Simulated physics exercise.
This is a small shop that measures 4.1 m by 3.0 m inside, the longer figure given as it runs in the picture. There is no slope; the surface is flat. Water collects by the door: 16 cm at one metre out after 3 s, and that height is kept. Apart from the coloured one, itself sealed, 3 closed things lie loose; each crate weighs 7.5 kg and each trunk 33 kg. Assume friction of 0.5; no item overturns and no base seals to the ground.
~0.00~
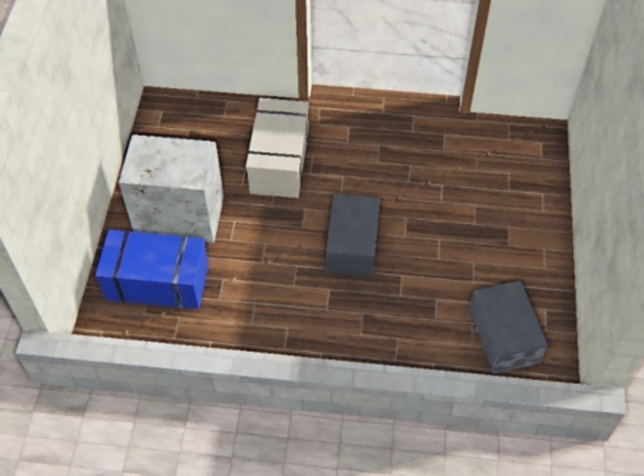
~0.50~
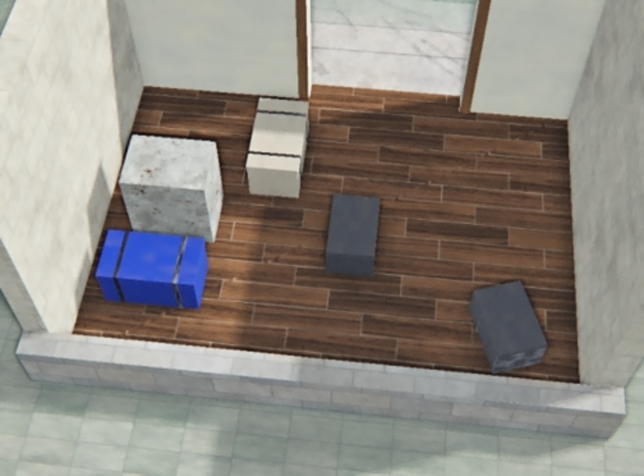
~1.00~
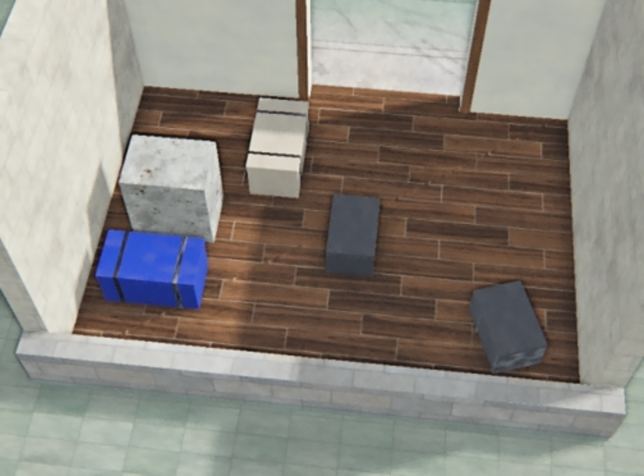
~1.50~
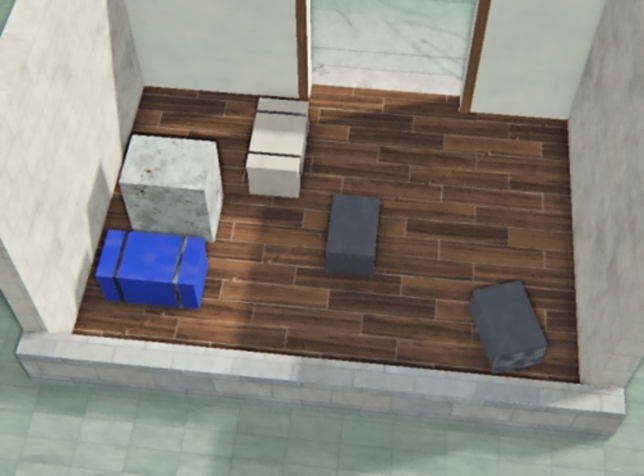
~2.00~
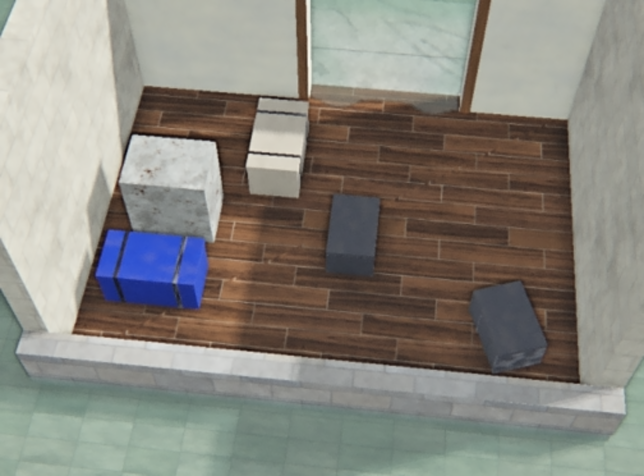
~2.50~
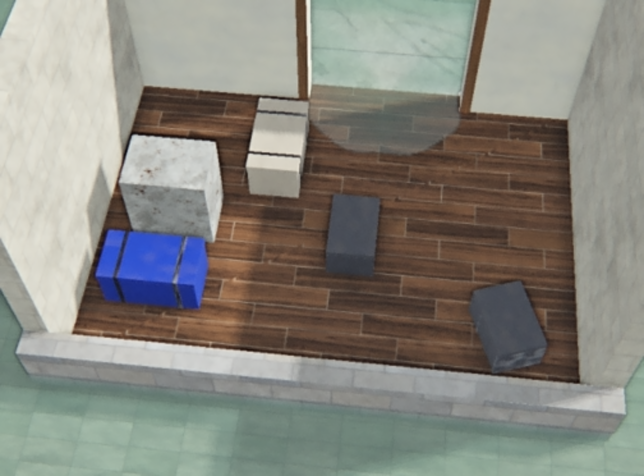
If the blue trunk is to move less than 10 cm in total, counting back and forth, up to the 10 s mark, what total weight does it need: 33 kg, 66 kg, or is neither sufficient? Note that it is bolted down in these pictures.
66 kg is needed.
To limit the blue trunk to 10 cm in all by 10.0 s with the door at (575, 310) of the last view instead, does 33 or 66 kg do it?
With that change, the big one is needed.
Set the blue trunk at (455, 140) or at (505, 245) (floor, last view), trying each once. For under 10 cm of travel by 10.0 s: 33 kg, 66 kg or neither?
In that order: It takes the larger; it takes the larger.
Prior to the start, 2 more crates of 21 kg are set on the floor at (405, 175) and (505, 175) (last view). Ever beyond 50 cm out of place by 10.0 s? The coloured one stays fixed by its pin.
Result, in order - exceeds it; falls shy.
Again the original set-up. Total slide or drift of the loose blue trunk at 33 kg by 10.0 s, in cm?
Some 20 centimetres of travel in total.
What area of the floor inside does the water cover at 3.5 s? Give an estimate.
Some 2.5 m2.
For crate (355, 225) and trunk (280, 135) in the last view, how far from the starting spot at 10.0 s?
140 cm, 0 cm.
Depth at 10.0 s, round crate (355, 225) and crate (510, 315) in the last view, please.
Some 13 cm at the first, some 9 cm at the second.
After 3.5 s the blue trunk would be 0 cm from its start with 33 kg and 0 cm from its start with 66 kg; 0 cm of water round it then.
After 4.5 s the blue trunk would be 0 cm from its start with 33 kg and 0 cm from its start with 66 kg; 1 cm of water round it then.
After 7.0 s the blue trunk would be 0 cm from its start with 33 kg and 0 cm from its start with 66 kg; 4 cm of water round it then.
After 10.0 s the blue trunk would be 23 cm from its start with 33 kg and 0 cm from its start with 66 kg; 10 cm of water round it then.
